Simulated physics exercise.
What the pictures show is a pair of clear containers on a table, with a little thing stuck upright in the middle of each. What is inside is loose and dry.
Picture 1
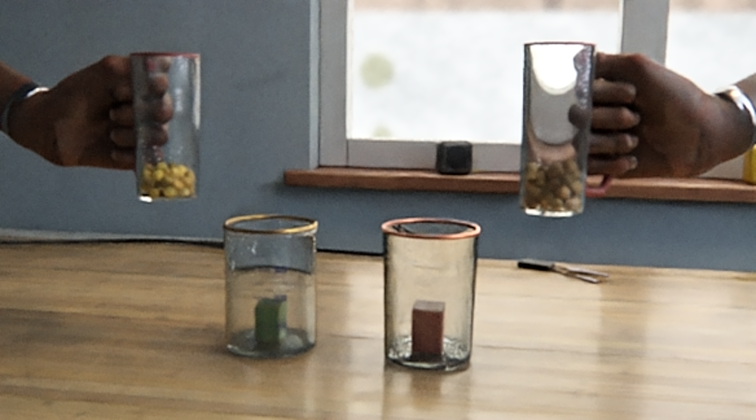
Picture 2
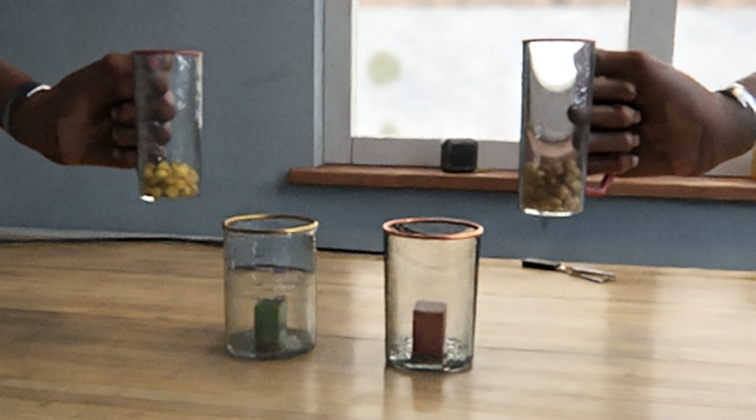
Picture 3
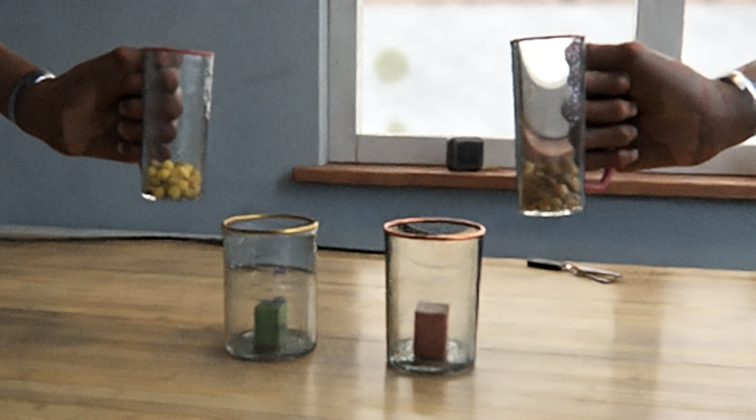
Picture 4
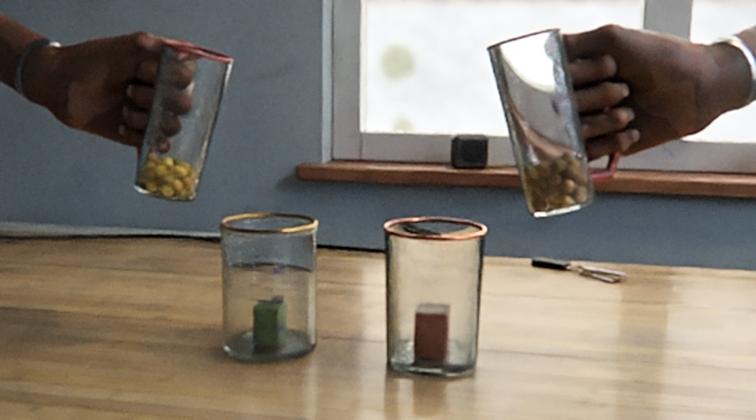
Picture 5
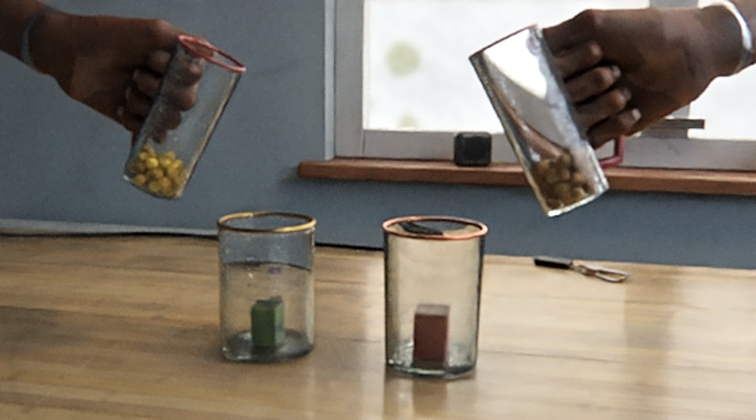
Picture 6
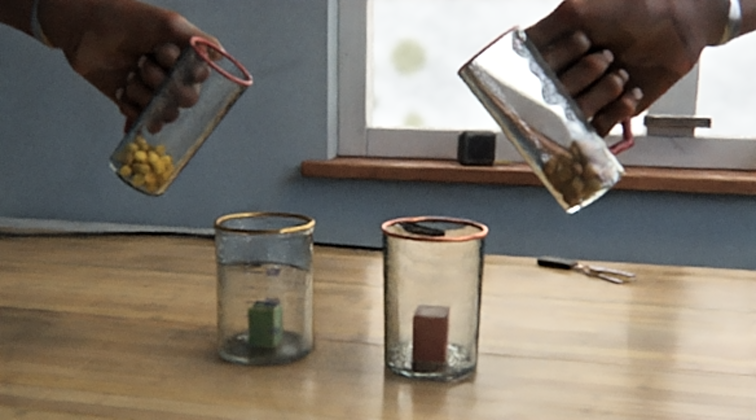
The clip opens on two clear glasses on a wooden table, a green block in the left and a reddish one in the right, while two hands hold upright cups of yellow balls and brownish beads above. The hands then tilt the cups inward, slightly at first, then further, their contents still inside.
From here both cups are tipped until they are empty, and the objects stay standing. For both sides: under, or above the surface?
Result: Left object: I'd bet it gets to poke through; right object: I'd bet it gets to poke through.
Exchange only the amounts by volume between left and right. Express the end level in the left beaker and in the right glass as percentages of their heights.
Left fill 25 percent; right fill 15 percent.
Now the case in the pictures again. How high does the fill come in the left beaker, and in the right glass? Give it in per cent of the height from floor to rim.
Left 20 %, right 20 %.
Then, 0.49 s after the last picture, left beaker empty, all of its cupful still in the cup; right glass empty, all of its cupful still in the cup.
Then, 1.02 s after the last picture, left beaker empty, all of its cupful still in the cup; right glass nearly empty, nearly all of its cupful still in the cup.
Then, 1.65 s after the last picture, left beaker nearly empty, none of its cupful still in the cup; right glass nearly empty, none of its cupful still in the cup.
At rest, left beaker nearly empty (surface near (266, 320)), nothing beside it; right glass a quarter full (surface near (431, 330)), nothing beside it; the left thing is still showing; the right thing is still showing.
